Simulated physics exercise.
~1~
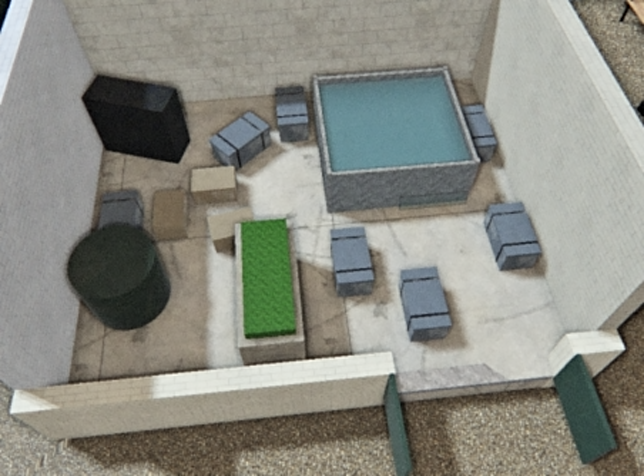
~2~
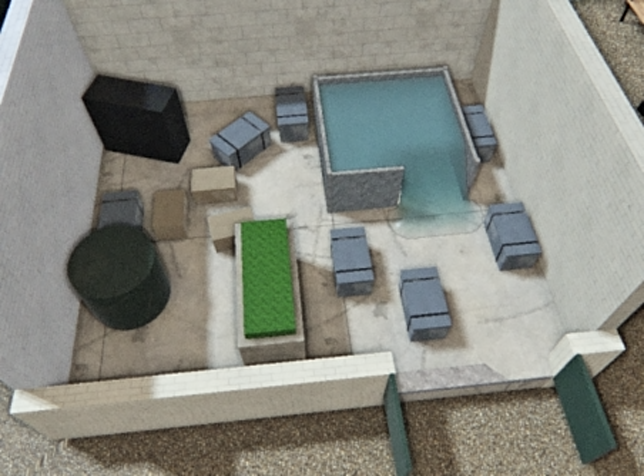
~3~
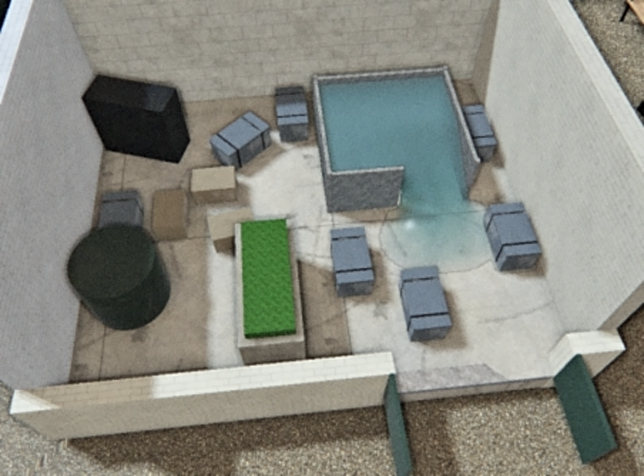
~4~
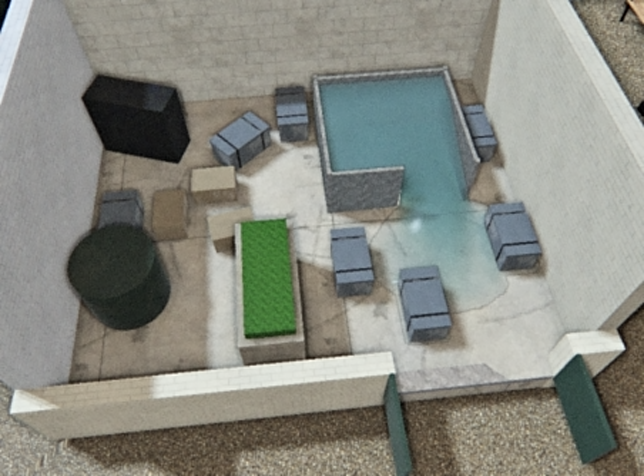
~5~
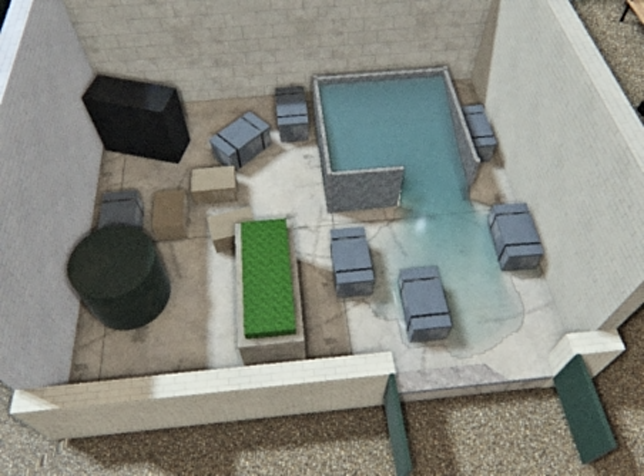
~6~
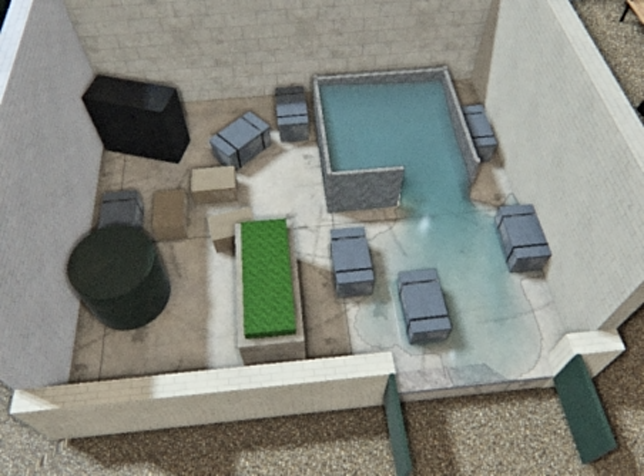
The footage shows a walled court with blue-grey trunks, a green-topped block and a dark cylinder, where water pours through a gap in the front of a raised pool and spreads forward across the floor, slightly shifting a trunk at right.
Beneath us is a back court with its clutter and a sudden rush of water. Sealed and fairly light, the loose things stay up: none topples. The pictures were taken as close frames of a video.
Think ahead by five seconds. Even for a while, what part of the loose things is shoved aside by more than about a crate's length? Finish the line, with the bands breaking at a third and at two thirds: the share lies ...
The share lies below a third.
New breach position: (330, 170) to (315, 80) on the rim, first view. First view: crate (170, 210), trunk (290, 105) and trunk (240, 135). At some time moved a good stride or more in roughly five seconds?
Results in order: Cleared that distance / cleared that distance / cleared that distance.
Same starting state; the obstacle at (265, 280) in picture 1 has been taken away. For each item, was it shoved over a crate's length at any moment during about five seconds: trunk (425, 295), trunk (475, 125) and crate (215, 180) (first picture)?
In the order given: Got displaced, stayed put, stayed put.
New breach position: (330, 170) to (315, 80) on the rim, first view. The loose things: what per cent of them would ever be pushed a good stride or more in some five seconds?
Near 50 in a hundred.
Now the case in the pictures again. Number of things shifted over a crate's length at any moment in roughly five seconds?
I get 1.
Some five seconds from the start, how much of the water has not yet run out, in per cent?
I'd say close to 48 percent.
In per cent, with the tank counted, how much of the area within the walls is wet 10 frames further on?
Something close to 40 per cent.
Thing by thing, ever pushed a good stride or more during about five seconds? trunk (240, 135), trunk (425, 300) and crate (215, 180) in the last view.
Well, in the order you gave them, the first stayed under the mark, the second went the distance, and the third stayed under the mark.
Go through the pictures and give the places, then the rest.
The first frame shows a trunk at (515, 228), on the bottom; a trunk at (426, 297) rests on the ground; 0 of 10 have shifted.
The second frame shows a trunk at (515, 228) rests on the ground; a trunk at (426, 297) rests on the ground; 0 of 10 have shifted.
The third frame shows a trunk at (515, 228), on the bottom; a trunk at (426, 297) rests on the ground; 0 of 10 have shifted.
The fourth frame shows a trunk at (515, 228) rests on the ground; a trunk at (426, 297) rests on the ground; 0 of 10 have shifted.
The fifth frame shows a trunk at (518, 228), on the bottom, close to its start; a trunk at (426, 297), on the bottom; 0 of 10 have shifted.
The sixth frame shows a trunk at (526, 230) rests on the ground, close to its start; a trunk at (425, 299) rests on the ground, close to its start; 1 of 10 have shifted.
A moment on, 0 of 10 are well off their spots; 0 afloat.
Next, 1 of 10 are well off their spots; 1 afloat.
Later, 1 of 10 are well off their spots; 1 afloat.
In the end, 1 of 10 are well off their spots, and 1 have been at some point; 1 afloat.
